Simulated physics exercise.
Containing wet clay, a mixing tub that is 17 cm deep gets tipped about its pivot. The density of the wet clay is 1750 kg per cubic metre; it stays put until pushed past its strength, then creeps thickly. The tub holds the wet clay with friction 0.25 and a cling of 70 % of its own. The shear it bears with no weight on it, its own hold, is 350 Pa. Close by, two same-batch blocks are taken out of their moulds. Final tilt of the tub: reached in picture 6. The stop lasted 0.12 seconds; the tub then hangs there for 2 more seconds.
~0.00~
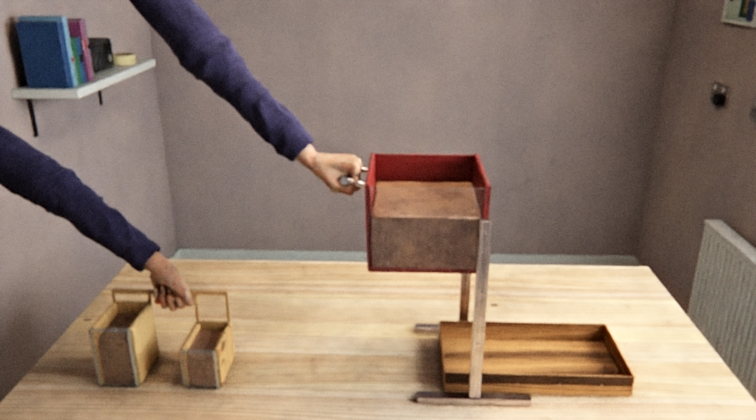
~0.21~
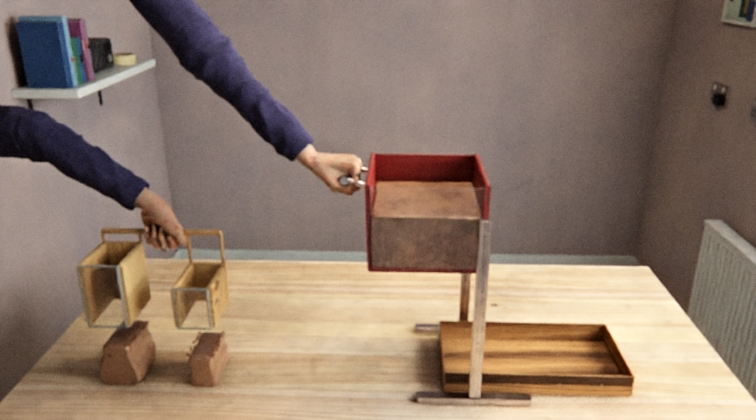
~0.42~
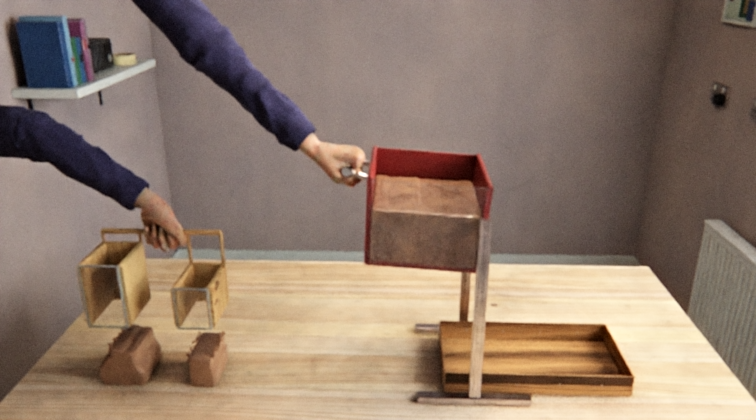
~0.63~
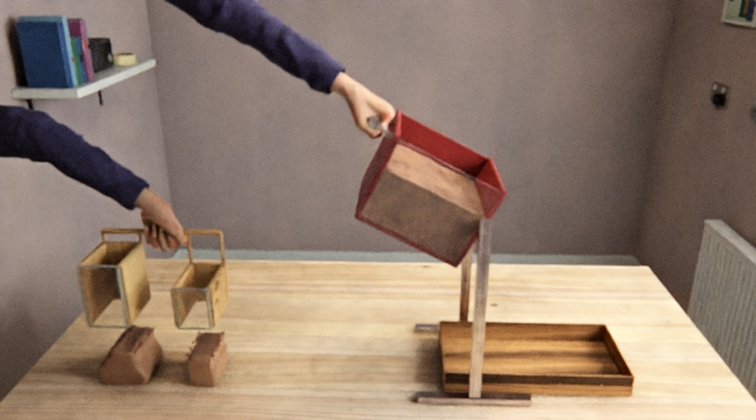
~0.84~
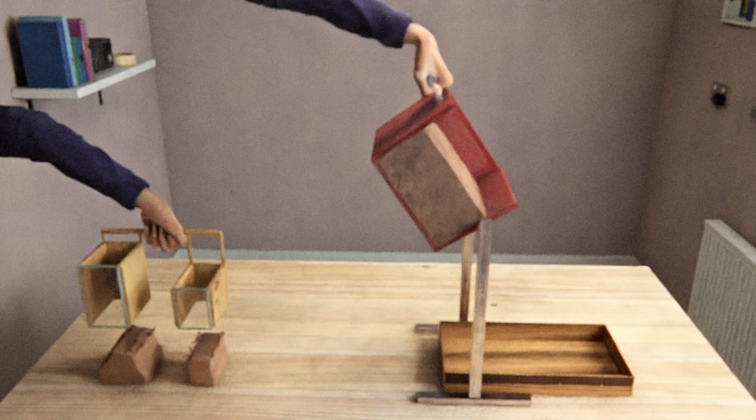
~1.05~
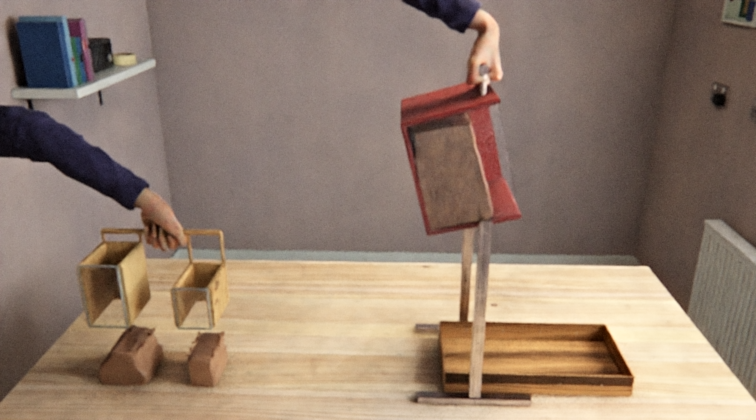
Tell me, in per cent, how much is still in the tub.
Something like 79 out of 100.
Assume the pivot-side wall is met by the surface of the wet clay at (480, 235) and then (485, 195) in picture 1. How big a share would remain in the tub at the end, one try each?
About 100 % and then about 65 %.
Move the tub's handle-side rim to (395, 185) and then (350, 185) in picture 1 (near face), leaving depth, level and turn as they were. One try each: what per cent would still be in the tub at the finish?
Respectively 100 % and 65 %.
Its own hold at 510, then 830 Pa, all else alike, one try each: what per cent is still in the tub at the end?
Going in order, it's 100 % and then 100 %.
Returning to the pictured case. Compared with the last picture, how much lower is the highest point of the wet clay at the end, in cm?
Roughly 7 cm.
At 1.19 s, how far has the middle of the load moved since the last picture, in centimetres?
Roughly 3 centimetres.
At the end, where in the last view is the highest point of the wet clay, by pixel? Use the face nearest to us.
(460, 159).
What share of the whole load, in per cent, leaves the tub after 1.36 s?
Close to 18 % of the whole load.
After 1.19 s, the tub is at 76 degrees and holds 100 %.
After 1.36 s, the tub is at 76 degrees and holds 96 %.
After 1.53 s, the tub is at 76 degrees and holds 91 %.
After 1.70 s, the tub is at 76 degrees and holds 87 %.
After 3.05 s, the tub is at 76 degrees and holds 79 %.
